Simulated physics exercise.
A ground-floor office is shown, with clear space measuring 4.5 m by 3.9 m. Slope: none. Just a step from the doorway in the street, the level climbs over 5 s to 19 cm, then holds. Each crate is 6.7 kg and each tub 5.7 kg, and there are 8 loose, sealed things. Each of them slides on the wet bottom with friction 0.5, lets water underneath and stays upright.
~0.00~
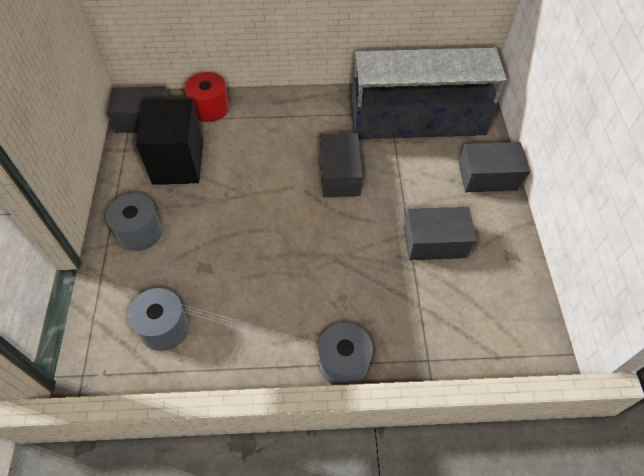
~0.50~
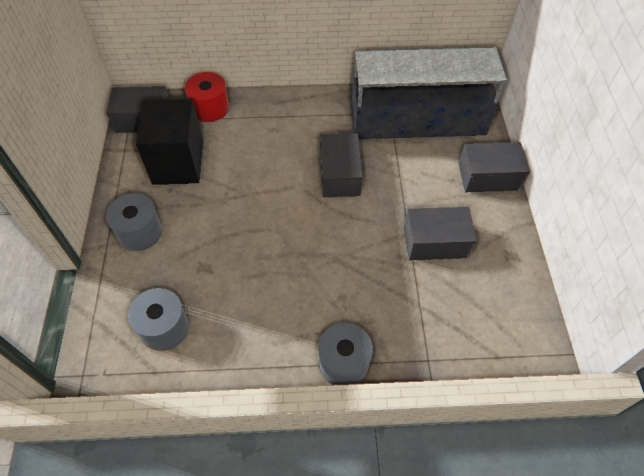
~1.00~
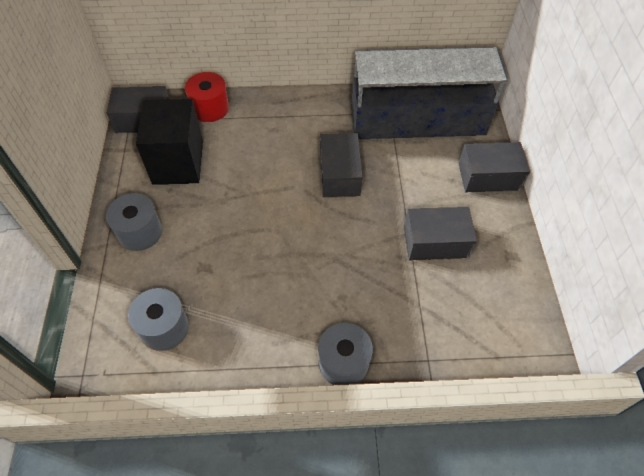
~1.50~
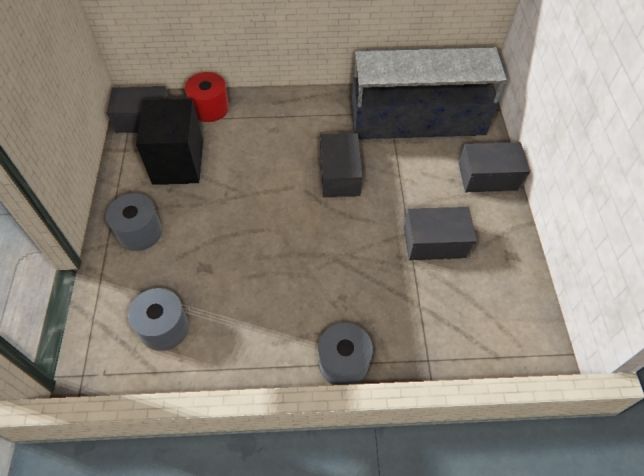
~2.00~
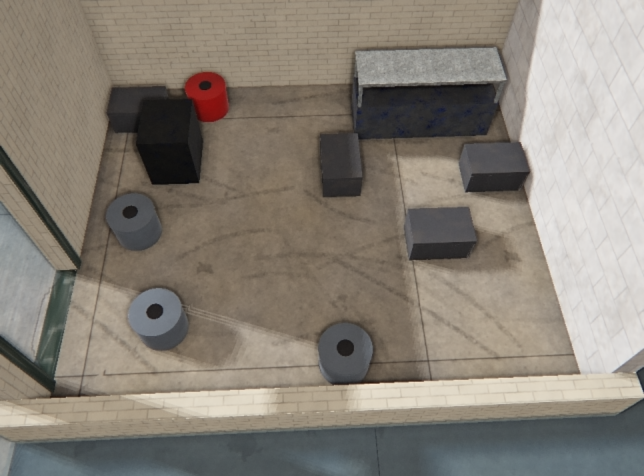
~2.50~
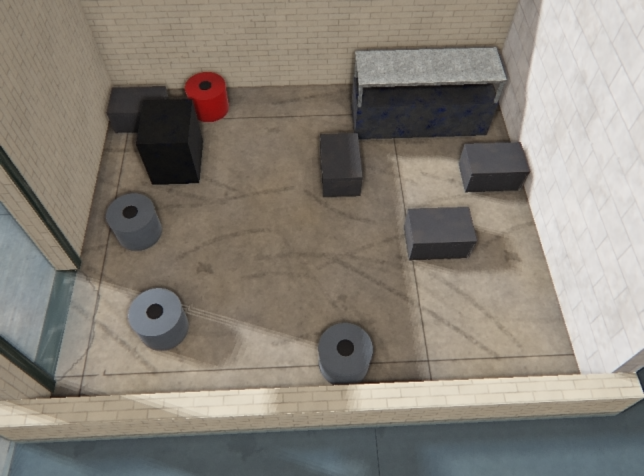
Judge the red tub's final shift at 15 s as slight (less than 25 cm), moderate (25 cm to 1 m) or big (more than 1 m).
It gets pushed a bit.
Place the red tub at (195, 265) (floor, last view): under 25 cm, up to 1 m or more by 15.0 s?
What happens is it gets pushed a long way.
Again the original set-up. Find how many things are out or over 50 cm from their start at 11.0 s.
The number comes to 3.
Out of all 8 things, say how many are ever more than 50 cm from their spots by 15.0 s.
Total: 4.
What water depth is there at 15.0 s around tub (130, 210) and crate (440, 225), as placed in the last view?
I'd estimate 6 cm for the first and 12 cm for the second.
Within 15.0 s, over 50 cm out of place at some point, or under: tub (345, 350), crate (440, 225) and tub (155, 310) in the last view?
Going one by one, I get beyond, beyond and beyond.
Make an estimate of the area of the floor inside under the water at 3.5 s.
My estimate is roughly 1.0 m2.
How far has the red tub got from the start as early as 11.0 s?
Displacement by then near 0 cm.
After 3.5 s the red tub is near (205, 86), 0.0 m from its start, aground; 0 afloat.
After 6.8 s the red tub is near (205, 86), 0.0 m from its start, aground; 1 afloat.
After 11.0 s the red tub is near (205, 86), 0.0 m from its start, aground; 5 afloat.
After 15.0 s the red tub is near (168, 84), 0.4 m from its start, afloat; 8 afloat.
